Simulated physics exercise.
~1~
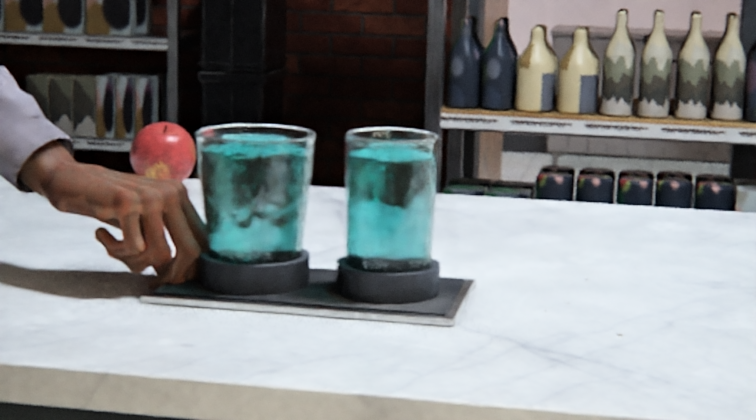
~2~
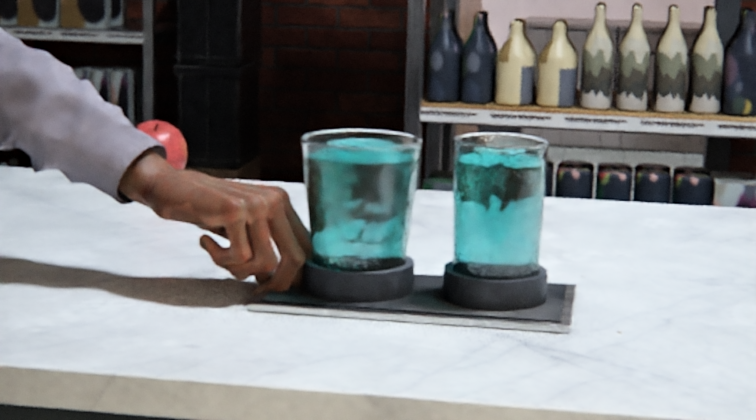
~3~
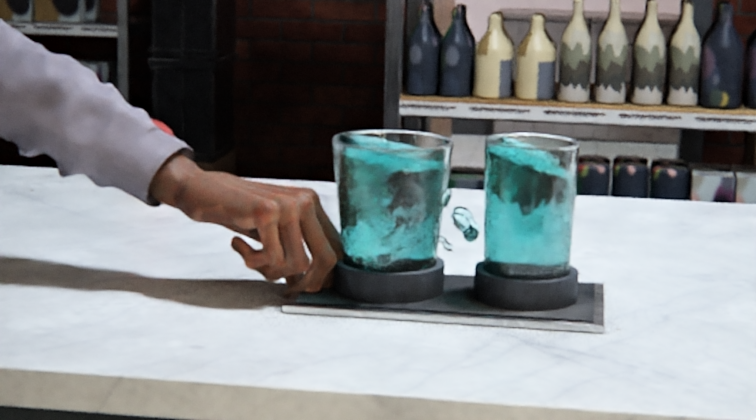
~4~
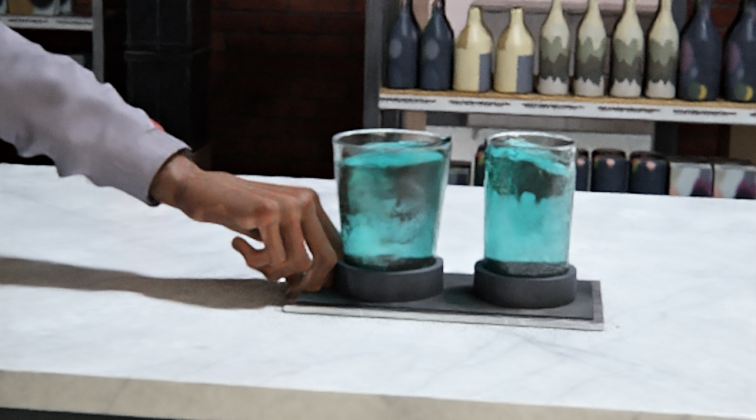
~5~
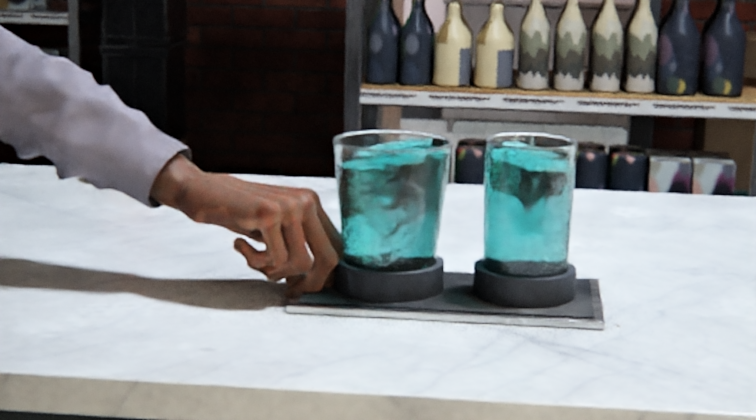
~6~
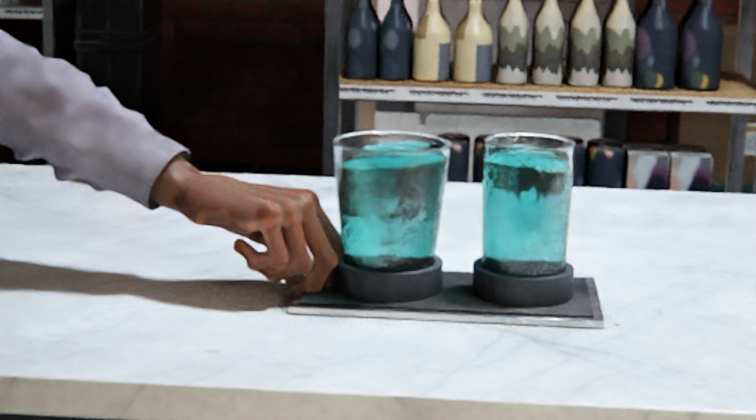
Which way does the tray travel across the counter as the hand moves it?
The tray travels to the right, as the viewer sees it, before coming to a stop.
